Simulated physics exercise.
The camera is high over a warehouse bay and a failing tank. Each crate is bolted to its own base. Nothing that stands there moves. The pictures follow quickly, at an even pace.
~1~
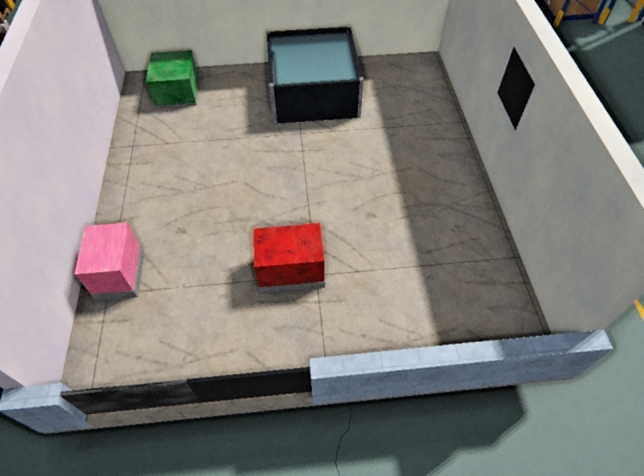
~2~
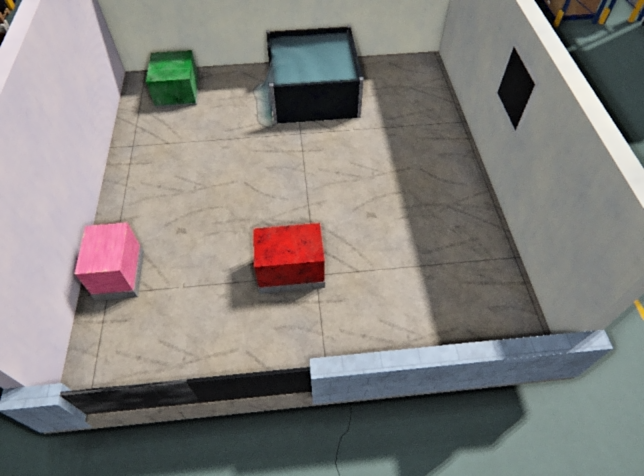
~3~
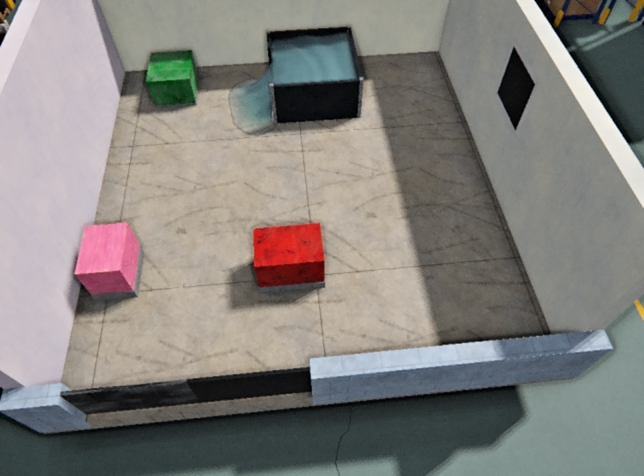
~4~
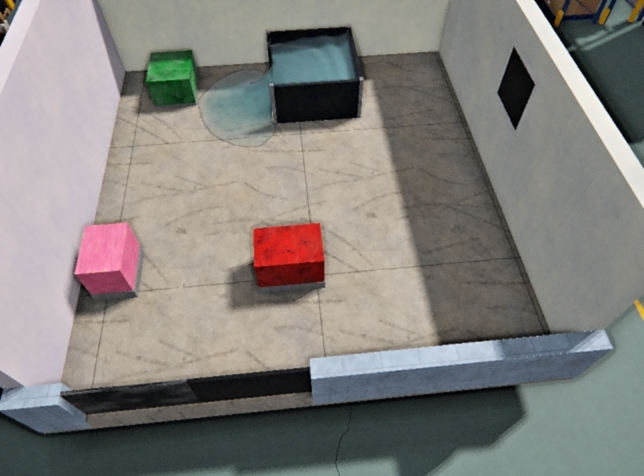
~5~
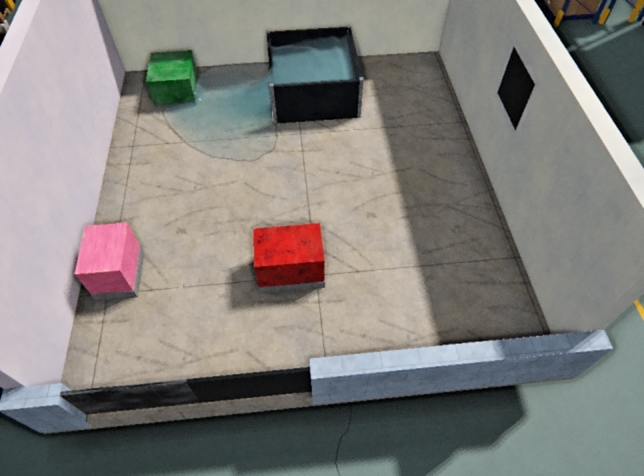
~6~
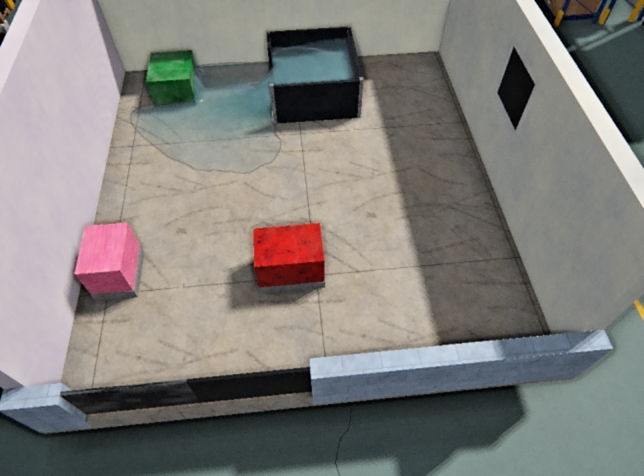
Water sits still in a dark, open-topped tank at the back of a walled bay, then starts pouring from the tank's left side onto the floor. The puddle spreads left and forward, reaching the green block and washing around its base, while the pink and red blocks stay dry and still.
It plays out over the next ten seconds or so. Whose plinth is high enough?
The pink crate is wetted; the red crate escapes dry; the green crate is wetted.
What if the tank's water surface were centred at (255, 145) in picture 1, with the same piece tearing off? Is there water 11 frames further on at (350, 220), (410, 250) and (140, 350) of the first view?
As listed: Free of water, clear, covered.
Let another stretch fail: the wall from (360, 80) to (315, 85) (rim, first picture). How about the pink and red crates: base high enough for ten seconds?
My reading: Pink crate is spared, red crate is topped.
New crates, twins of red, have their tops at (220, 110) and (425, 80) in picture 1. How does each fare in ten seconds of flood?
In turn: Is soaked, keeps dry.
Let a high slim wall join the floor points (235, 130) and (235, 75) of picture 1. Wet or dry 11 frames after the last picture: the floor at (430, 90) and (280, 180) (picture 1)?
In that order: Free of water, under water.
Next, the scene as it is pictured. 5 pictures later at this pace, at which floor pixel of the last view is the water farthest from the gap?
Close to (100, 196).
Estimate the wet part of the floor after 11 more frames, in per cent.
Close to 30 %.
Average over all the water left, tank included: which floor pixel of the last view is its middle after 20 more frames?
Near (203, 144).
A moment on, water covers 20 % of the floor; the pink crate not reached, the red crate not reached, the green crate water round its plinth.
Next, water covers 30 % of the floor; the pink crate water round its plinth, the red crate not reached, the green crate water round its plinth.
Then, water covers 40 % of the floor; the pink crate water round its plinth, the red crate water round its plinth, the green crate water round its plinth.
Later, water covers 70 % of the floor; the pink crate water round its plinth, the red crate water round its plinth, the green crate water round its plinth.
In the end, water covers 95 % of the floor; the pink crate was topped, the red crate stayed above the water, the green crate was topped.
